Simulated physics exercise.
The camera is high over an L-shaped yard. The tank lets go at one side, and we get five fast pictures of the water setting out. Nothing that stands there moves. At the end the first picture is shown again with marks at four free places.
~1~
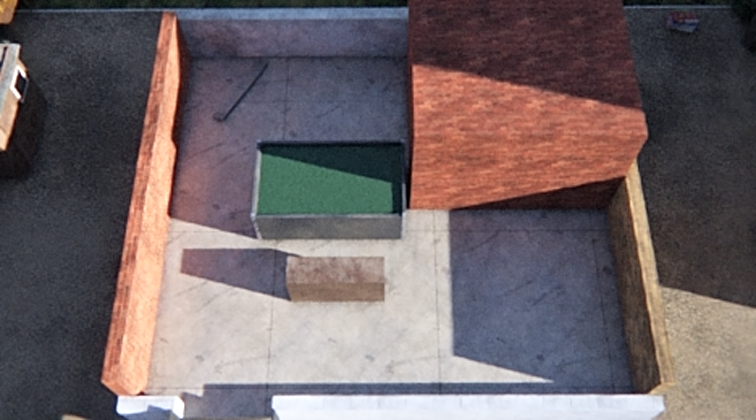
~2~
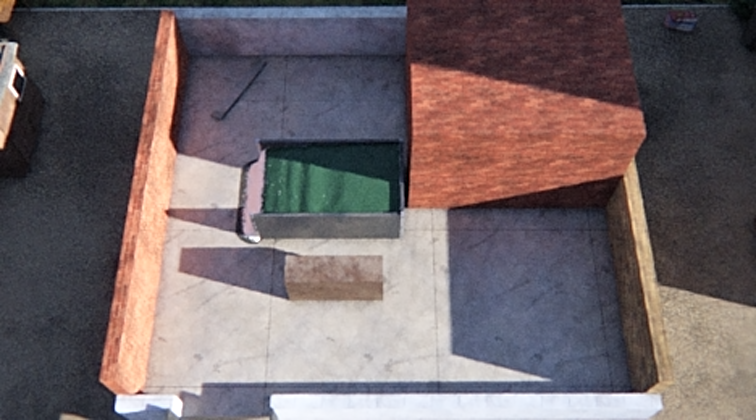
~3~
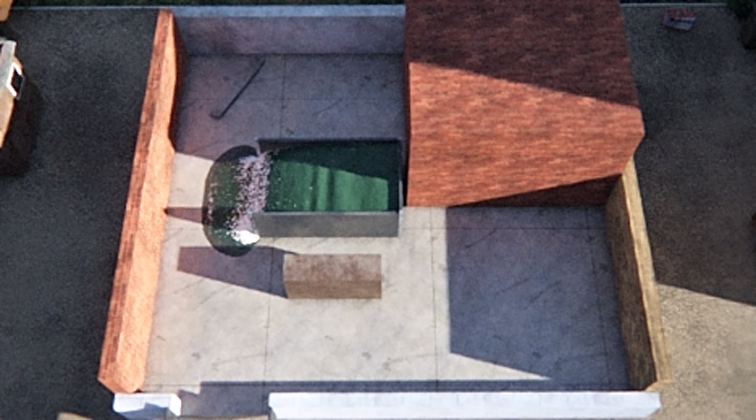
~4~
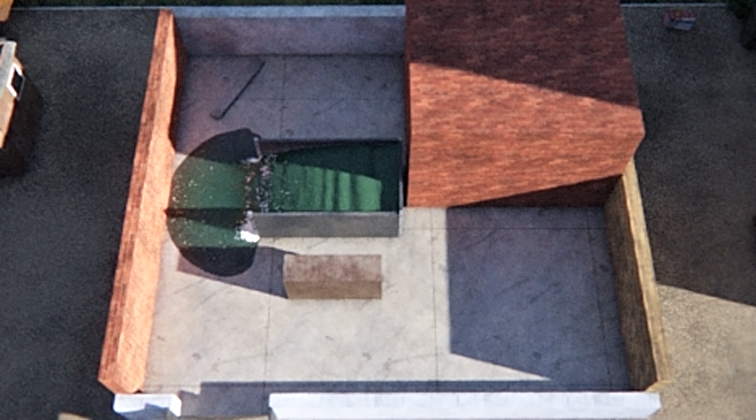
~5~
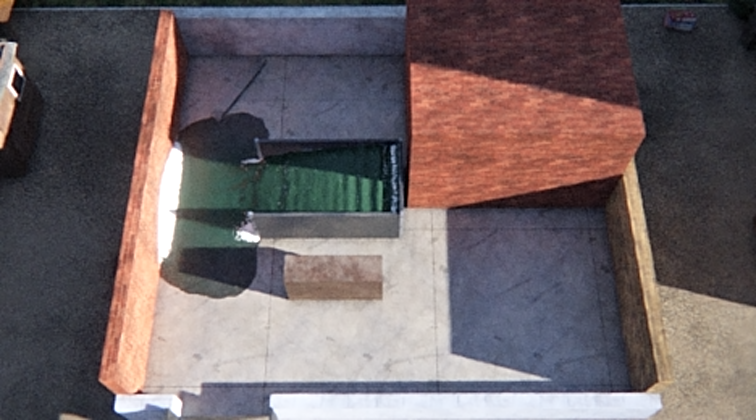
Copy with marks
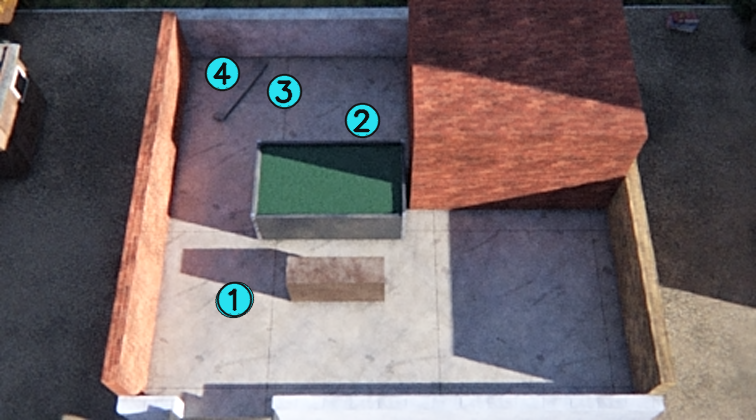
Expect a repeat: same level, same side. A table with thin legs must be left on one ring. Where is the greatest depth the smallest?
1 beats the others.
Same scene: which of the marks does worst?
4.
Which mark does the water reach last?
That is ring 2.
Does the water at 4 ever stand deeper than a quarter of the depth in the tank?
Yes, clearly.
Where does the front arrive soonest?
It is 4.
On the marked copy, 1 at (234, 299); 2 at (362, 120); 3 at (284, 91); 4 at (222, 73).
If 1 is chosen, the water peaks at about 8 % of the depth that stood in the tank.
If 2 is chosen, the water peaks at about 21 % of the depth that stood in the tank.
If 3 is chosen, the water peaks at about 21 % of the depth that stood in the tank.
If 4 is chosen, the water peaks at about 43 % of the depth that stood in the tank.
